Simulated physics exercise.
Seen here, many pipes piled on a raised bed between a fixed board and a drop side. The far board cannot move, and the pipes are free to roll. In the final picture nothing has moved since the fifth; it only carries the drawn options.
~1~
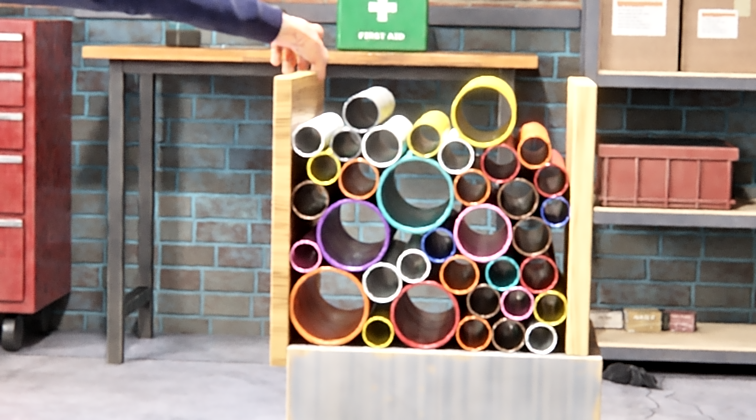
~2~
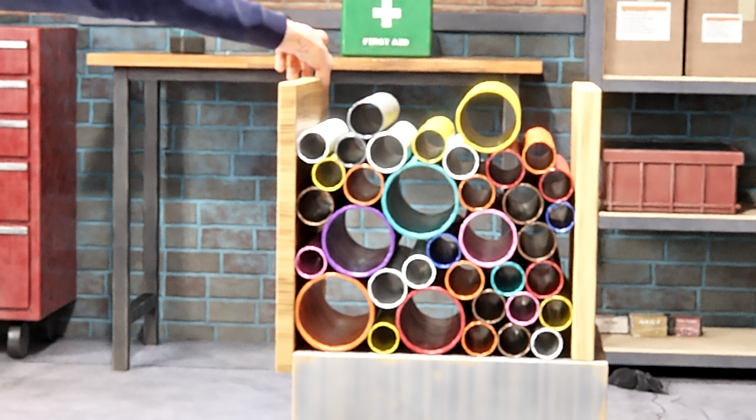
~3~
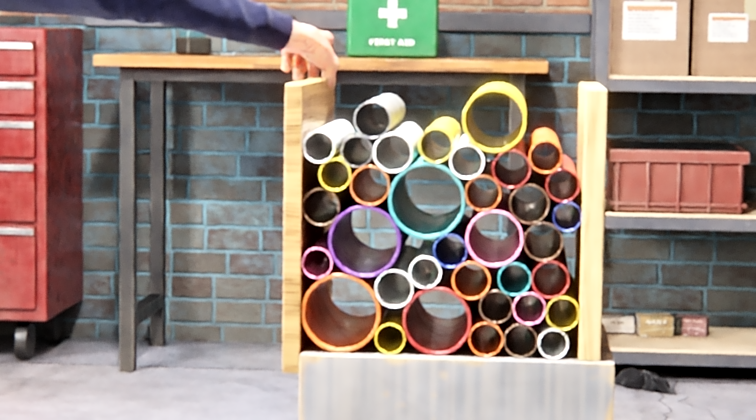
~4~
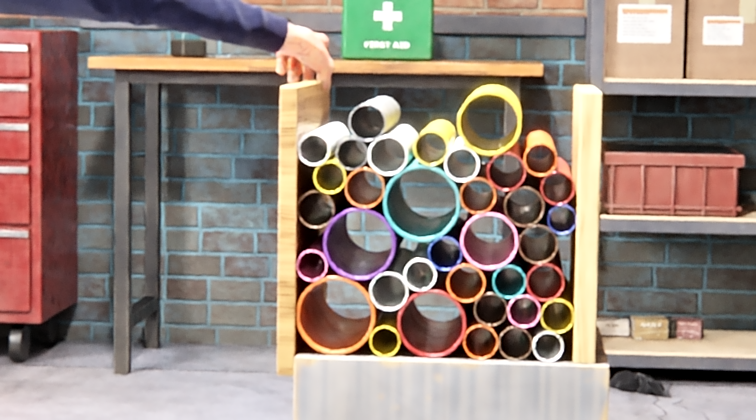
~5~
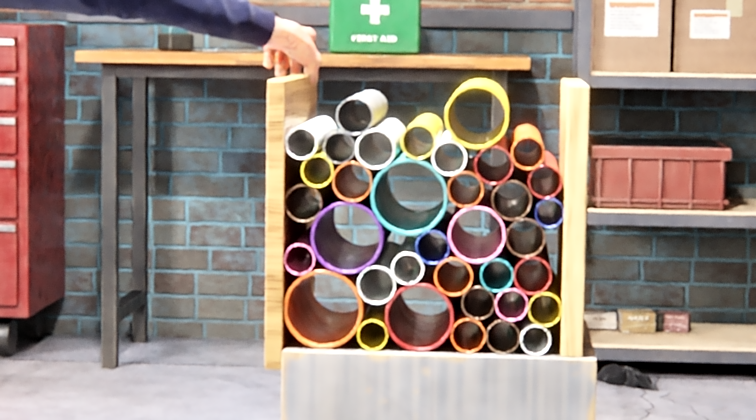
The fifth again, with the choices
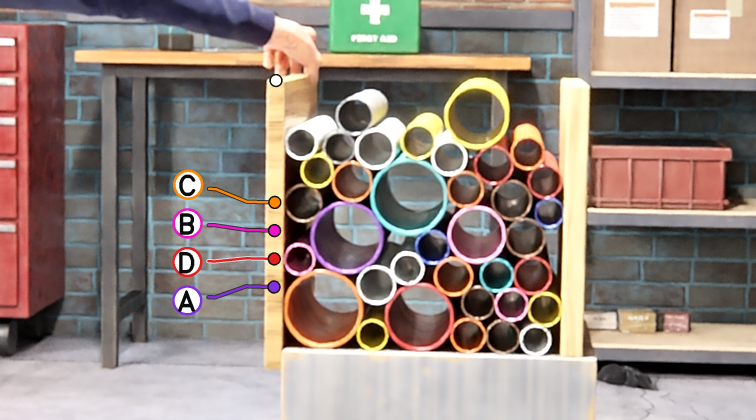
A wooden box packed with colourful, open-ended pipes stood in a workshop while a hand gripped its top left edge, and the whole view shifted slightly right, then back left, with the pipes staying in place.
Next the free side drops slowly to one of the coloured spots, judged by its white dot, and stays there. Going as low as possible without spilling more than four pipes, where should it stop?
Down to B.
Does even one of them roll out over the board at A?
Yes.
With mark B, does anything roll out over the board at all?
Yes, at B.
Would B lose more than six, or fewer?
It loses fewer than six.
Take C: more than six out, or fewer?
At C, fewer than six.
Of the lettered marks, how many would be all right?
Two of the four.
On the marked copy, A at (274, 287); B at (274, 231); C at (275, 202); D at (274, 259); the white dot at (276, 80).
Taking B. A third of the way, top of the board (285, 147).
Two thirds of the way, top of the board (284, 224).
When it is over, top of the board (284, 230), two out over the board.
As for the rest, A more than four out over the board; C one out over the board; D more than four out over the board.
